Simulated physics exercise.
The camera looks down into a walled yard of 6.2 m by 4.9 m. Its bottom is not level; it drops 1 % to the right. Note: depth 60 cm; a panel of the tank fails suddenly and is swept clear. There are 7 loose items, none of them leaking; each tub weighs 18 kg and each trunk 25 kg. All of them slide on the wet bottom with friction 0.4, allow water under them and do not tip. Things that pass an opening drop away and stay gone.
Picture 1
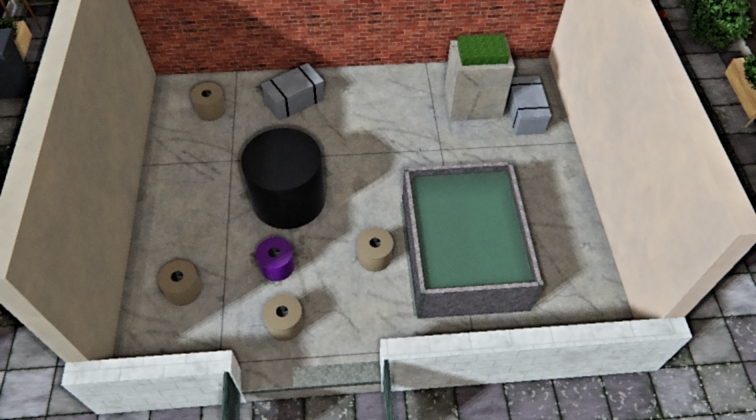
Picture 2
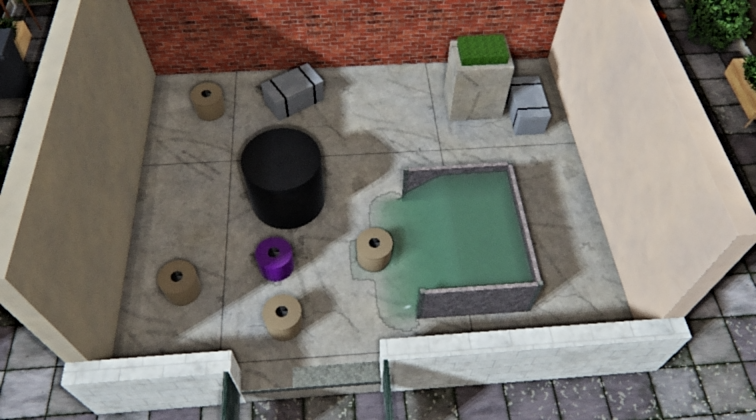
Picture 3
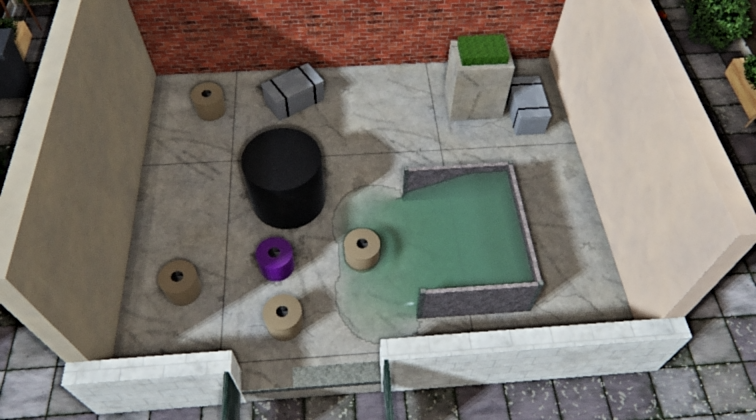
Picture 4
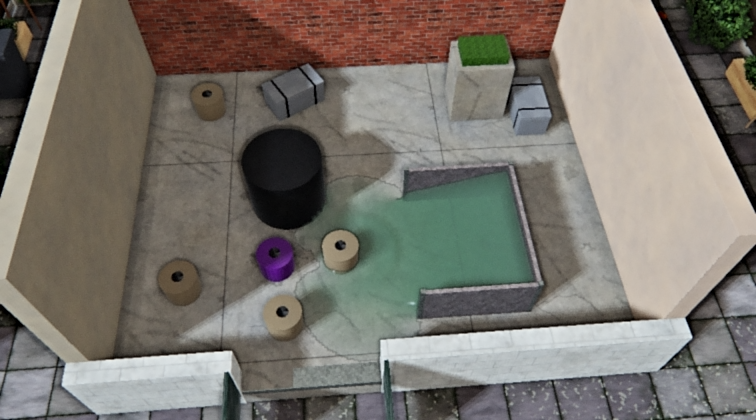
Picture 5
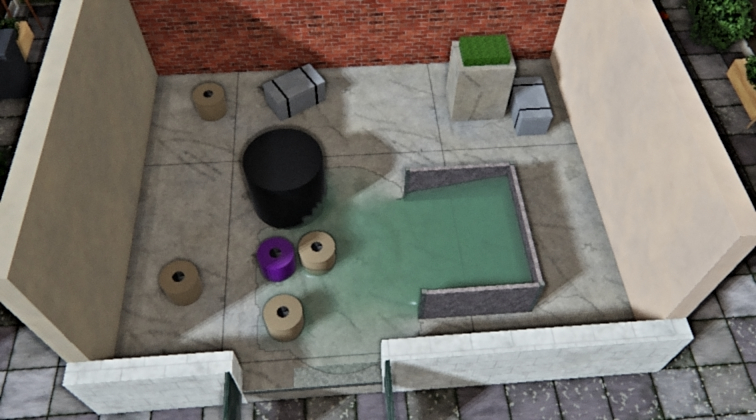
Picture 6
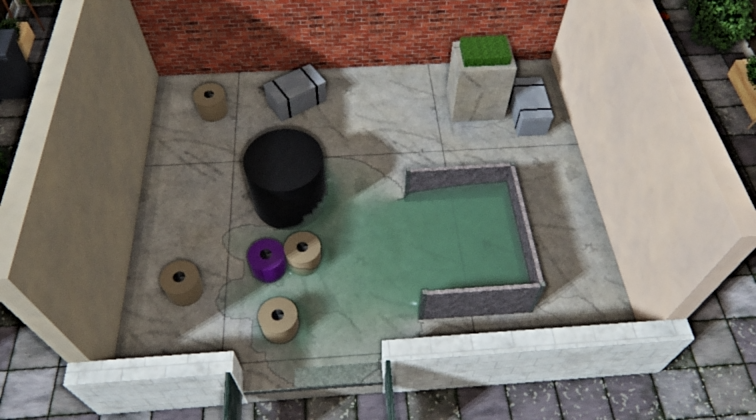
At the start, green water fills a stone-walled tank in a walled yard scattered with tan tubs, a purple tub and a large black cylinder. The tank's left side opens and water spreads left across the floor, carrying the nearest tan tub to the purple one, which then shifts slightly left.
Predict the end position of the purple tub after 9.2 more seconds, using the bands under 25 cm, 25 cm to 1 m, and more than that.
It is swept a long way.
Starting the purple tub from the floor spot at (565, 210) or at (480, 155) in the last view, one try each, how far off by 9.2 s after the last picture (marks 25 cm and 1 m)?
From the first spot it does not really budge, and from the second it does not really budge.
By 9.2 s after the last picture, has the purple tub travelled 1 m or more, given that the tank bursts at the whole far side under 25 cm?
Note: Purple tub unmoved.
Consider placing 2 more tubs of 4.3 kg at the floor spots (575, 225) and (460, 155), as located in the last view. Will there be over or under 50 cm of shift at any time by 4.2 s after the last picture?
First not far enough, second not far enough.
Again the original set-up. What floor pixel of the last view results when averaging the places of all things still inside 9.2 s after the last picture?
It sits at about (280, 161).
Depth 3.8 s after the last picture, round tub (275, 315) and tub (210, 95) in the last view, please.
Depth approx. 7 cm / 7 cm.
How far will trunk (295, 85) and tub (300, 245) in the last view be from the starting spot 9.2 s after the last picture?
In turn: 120 cm, 250 cm.
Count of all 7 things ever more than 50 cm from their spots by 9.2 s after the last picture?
My count gives 5.
Then, 1.2 s after the last picture the purple tub is near (163, 251), 1.4 m from its start, aground; 0 of 7 are out; 2 afloat.
Then, 3.8 s after the last picture the purple tub is near (203, 119), 2.5 m from its start, aground; 0 of 7 are out; 0 afloat.
Then, 6.2 s after the last picture the purple tub is near (206, 118), 2.5 m from its start, aground; 0 of 7 are out; 0 afloat.
Then, 9.2 s after the last picture the purple tub is near (206, 118), 2.5 m from its start, aground; 0 of 7 are out; 0 afloat.
